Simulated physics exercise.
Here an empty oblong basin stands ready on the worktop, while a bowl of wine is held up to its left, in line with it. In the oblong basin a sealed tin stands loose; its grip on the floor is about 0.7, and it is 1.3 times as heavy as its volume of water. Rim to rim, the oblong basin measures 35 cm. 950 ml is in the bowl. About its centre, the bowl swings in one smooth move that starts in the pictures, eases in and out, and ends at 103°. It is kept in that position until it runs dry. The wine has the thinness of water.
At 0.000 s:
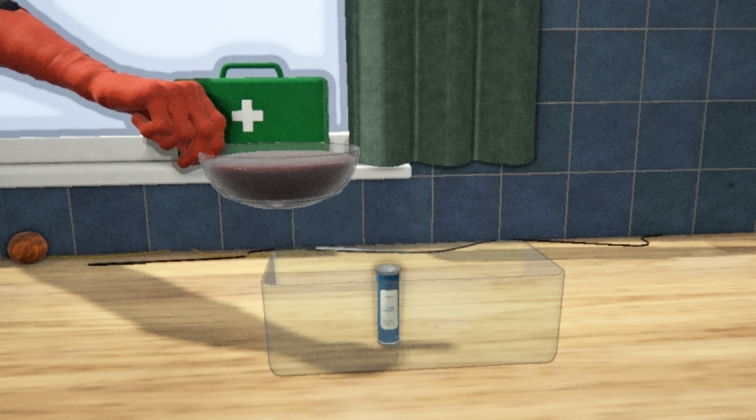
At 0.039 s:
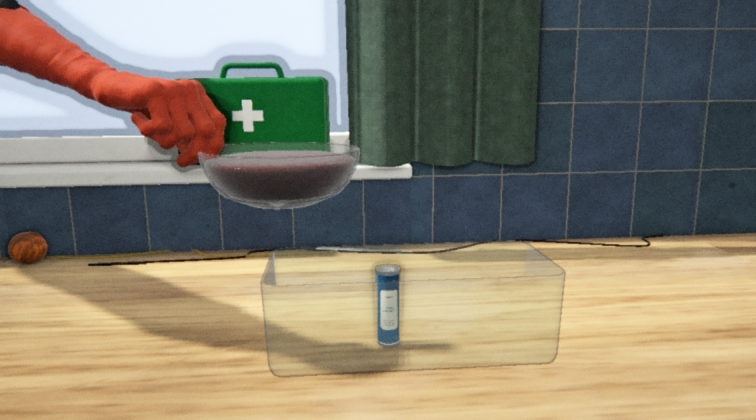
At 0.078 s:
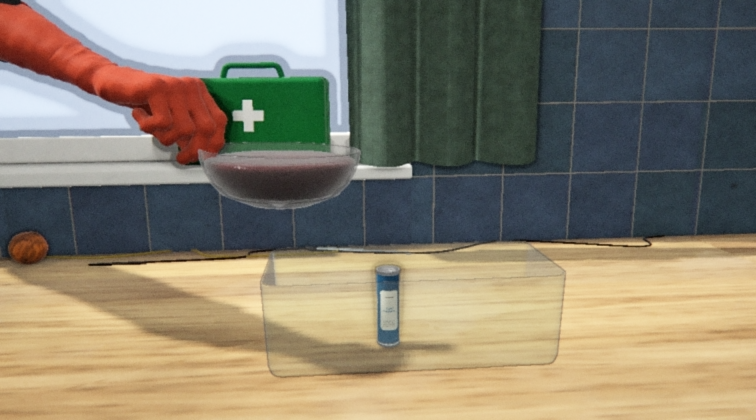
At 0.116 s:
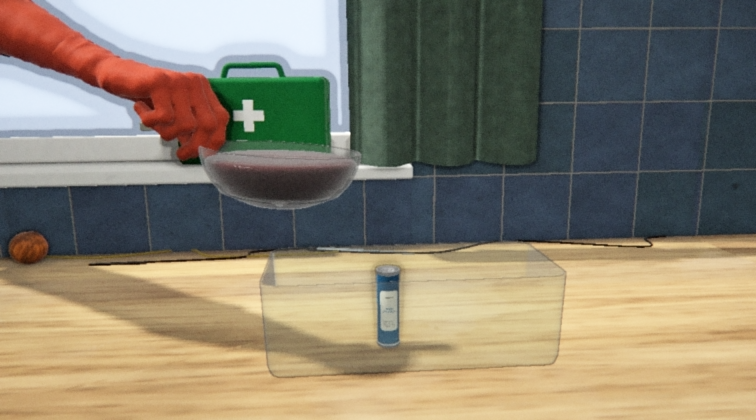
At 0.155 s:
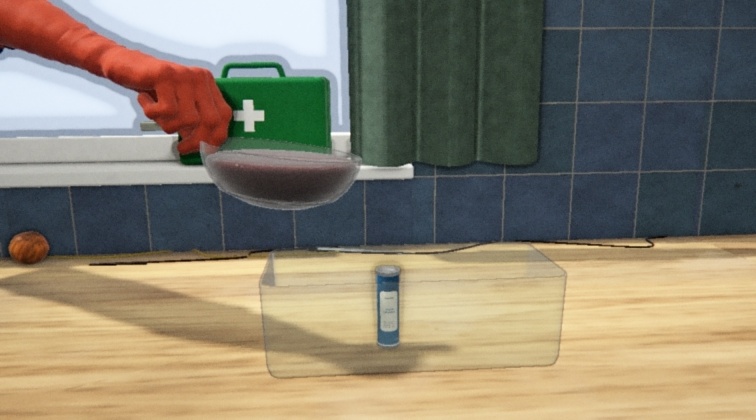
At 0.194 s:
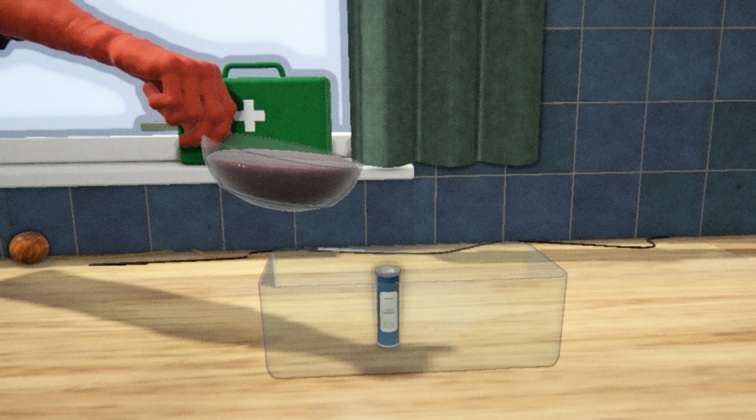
A wooden worktop against blue wall tiles, beneath a bright window with a green curtain, is seen from the front by a still camera. A clear oblong basin stands near a blue tin with a pale label, with a brown ball at left, a dark cord behind and a green first-aid case on the sill. A red-gloved hand holds a glass bowl of dark wine above, gradually tilting it slightly rightward.
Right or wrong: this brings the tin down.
Wrong, the tin stays up.
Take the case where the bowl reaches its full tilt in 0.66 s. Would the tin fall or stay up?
The tin stays on its base.
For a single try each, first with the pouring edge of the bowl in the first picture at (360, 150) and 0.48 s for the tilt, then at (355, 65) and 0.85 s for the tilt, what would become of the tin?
Trial 1 - tin tips; trial 2 - tin stays standing.
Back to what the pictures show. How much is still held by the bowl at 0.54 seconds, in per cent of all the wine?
Around 22 in a hundred.
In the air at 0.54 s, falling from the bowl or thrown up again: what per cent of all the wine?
At that moment, about 42 percent.
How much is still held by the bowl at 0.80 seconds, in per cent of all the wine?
0 %.
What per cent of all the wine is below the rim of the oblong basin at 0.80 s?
Roughly 94 per cent.
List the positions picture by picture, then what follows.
In the first frame, it leans 0°; its right rim is at (359, 150); the wine meets the walls at (207, 160) and (355, 157); the oblong basin's rim runs from (268, 267) to (544, 257); the tin's top is at (388, 272).
In the second frame, it leans 1°; its right rim is at (359, 150); the wine meets the walls at (206, 160) and (355, 157).
In the third frame, it leans 2°; its right rim is at (359, 152); the wine meets the walls at (206, 158) and (355, 159).
In the fourth frame, it leans 5°; its right rim is at (360, 156); the wine meets the walls at (207, 156) and (357, 160).
In the fifth frame, it leans 8°; its right rim is at (361, 161); the wine meets the walls at (208, 155) and (358, 162).
In the sixth frame, it leans 13°; its right rim is at (361, 167); the wine meets the walls at (210, 153) and (359, 164).
By 0.54 s the tilt is 73° and 21 per cent is still to pour; the tin stands where it began.
By 0.80 s the tilt is 102° and 0 per cent is still to pour; the tin stands where it began.
By 1.06 s the tilt is 103° and 0 per cent is still to pour; the tin stands where it began.
By 1.35 s the tilt is 103° and 0 per cent is still to pour; the tin stands where it began.
At rest the tin stands where it began.
